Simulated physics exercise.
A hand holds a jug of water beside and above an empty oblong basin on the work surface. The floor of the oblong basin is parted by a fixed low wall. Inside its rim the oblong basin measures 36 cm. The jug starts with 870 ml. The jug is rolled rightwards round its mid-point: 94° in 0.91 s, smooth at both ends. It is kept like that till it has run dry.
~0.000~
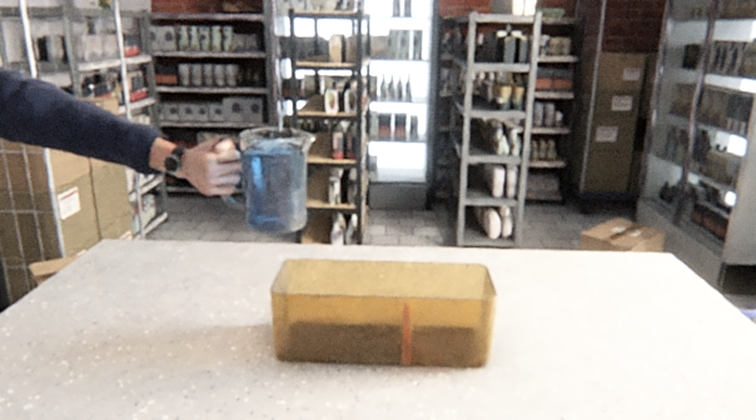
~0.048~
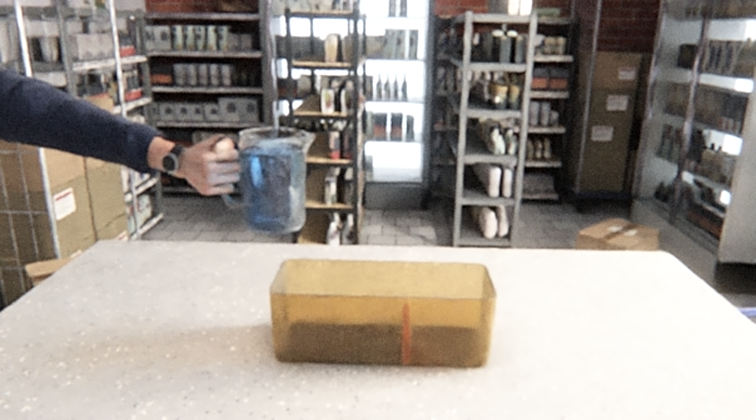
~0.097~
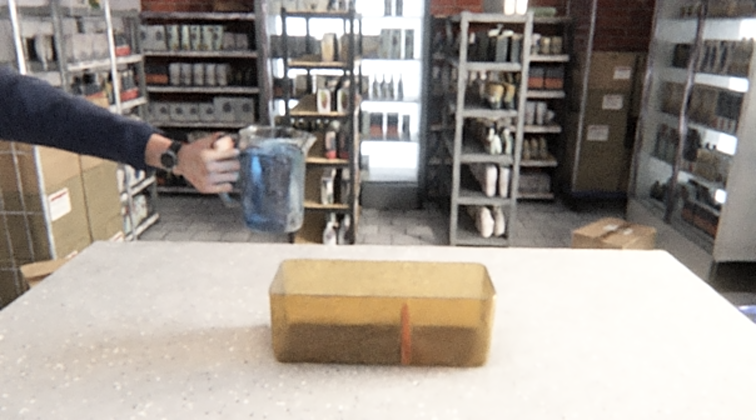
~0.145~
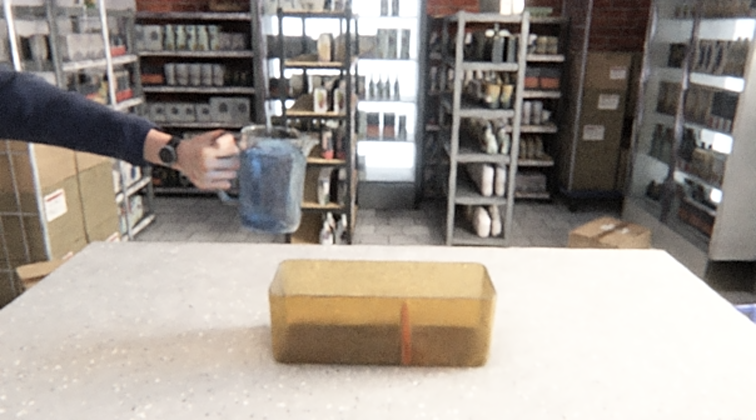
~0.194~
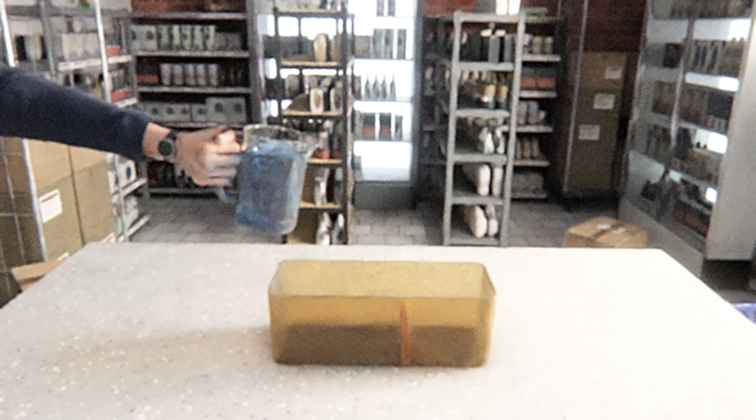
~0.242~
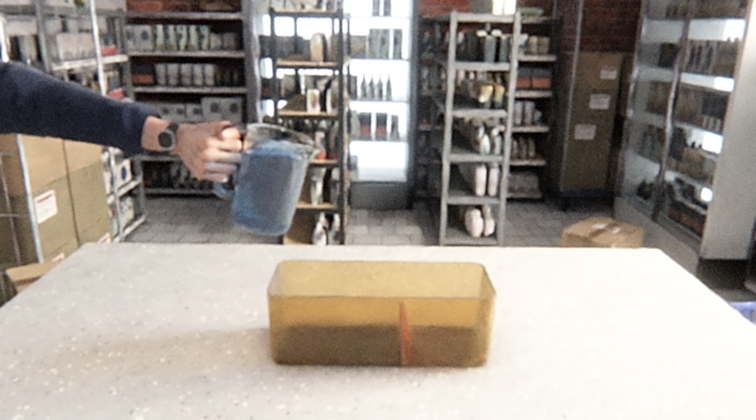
The footage shows a hand holding a clear jug of blue-tinted water above and to the left of an oblong yellowish basin on a pale work surface, then gradually tilting the jug slightly rightwards while the basin stays still.
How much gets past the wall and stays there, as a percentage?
The far part has some 6 per cent.
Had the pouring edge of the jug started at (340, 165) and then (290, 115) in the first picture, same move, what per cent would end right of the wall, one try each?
First 10, then 10 per cent.
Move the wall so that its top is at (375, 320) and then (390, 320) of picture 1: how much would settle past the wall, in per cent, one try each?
First 75, then 15 per cent.
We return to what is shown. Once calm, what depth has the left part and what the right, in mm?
Some 28 mm on the left and 2 mm on the right.
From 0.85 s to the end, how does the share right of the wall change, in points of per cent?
The share moves up, by some 5 per cent.
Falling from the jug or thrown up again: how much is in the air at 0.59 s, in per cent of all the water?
About 12 per cent.
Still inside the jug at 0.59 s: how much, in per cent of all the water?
Some 86 per cent.
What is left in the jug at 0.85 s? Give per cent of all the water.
About 48 per cent.
Then, 0.59 s in, the tilt is 68° and 86 per cent is still to pour, 2 is left of the wall and 0 right of it.
Then, 0.85 s in, the tilt is 93° and 48 per cent is still to pour, 31 is left of the wall and 0 right of it.
Then, 1.12 s in, the tilt is 94° and 16 per cent is still to pour, 71 is left of the wall and 2 right of it.
Then, 1.41 s in, the tilt is 94° and 5 per cent is still to pour, 86 is left of the wall and 4 right of it.
Finally, 91 per cent lies left of the wall, 6 right of it and 2 outside.
